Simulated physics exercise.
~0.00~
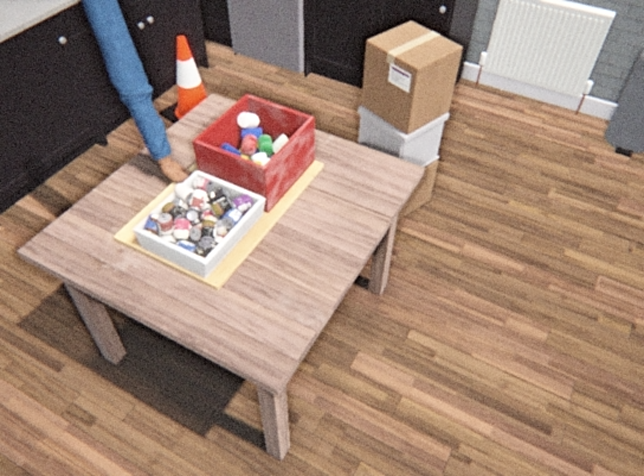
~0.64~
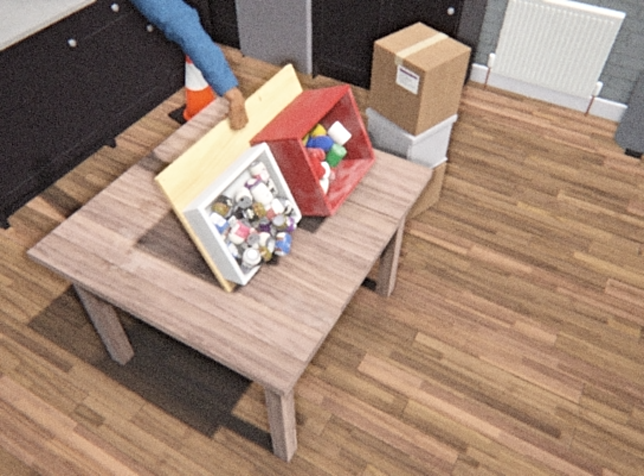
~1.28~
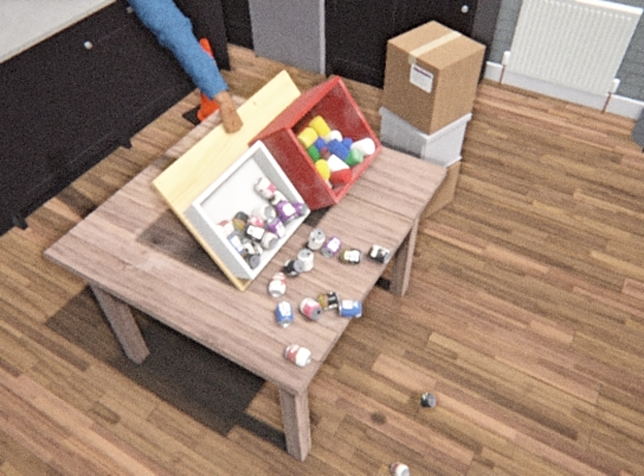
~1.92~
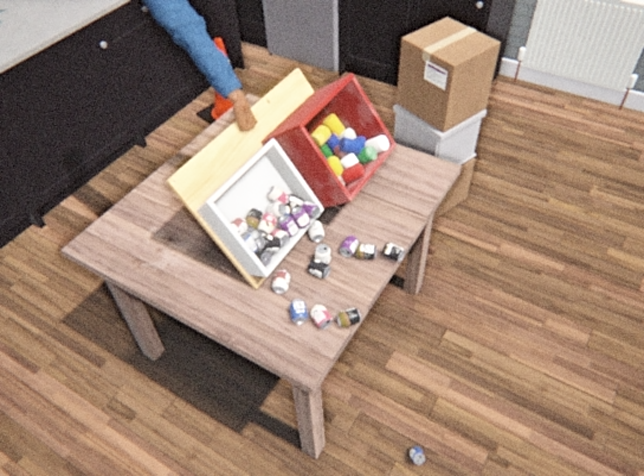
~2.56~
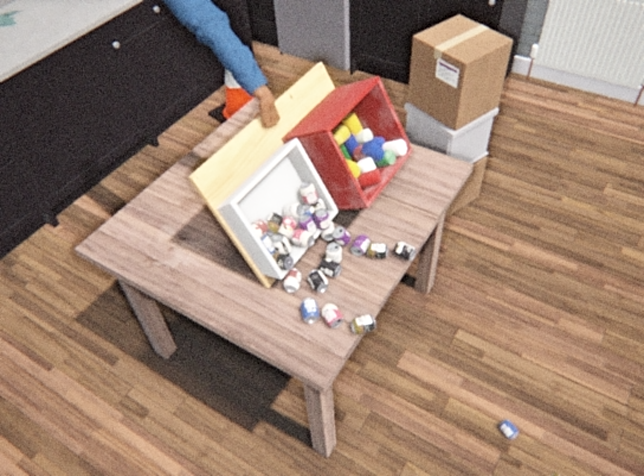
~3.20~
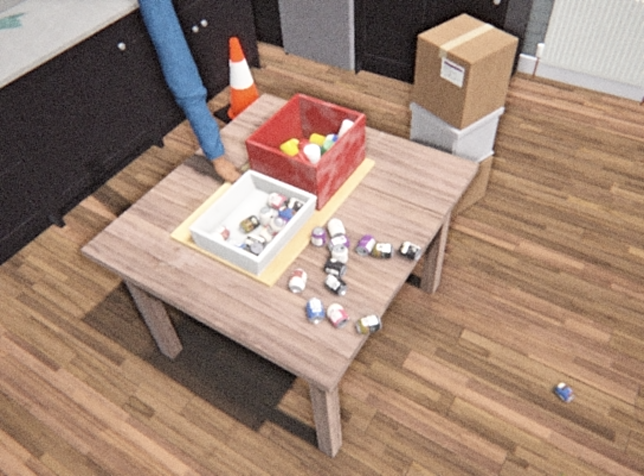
A plywood board carrying a red tub and a white tub is tilted up steeply on a table by a blue-sleeved arm, spilling many small cans from the white tub onto the table and floor, then lowered flat, with the red tub's contents still inside.
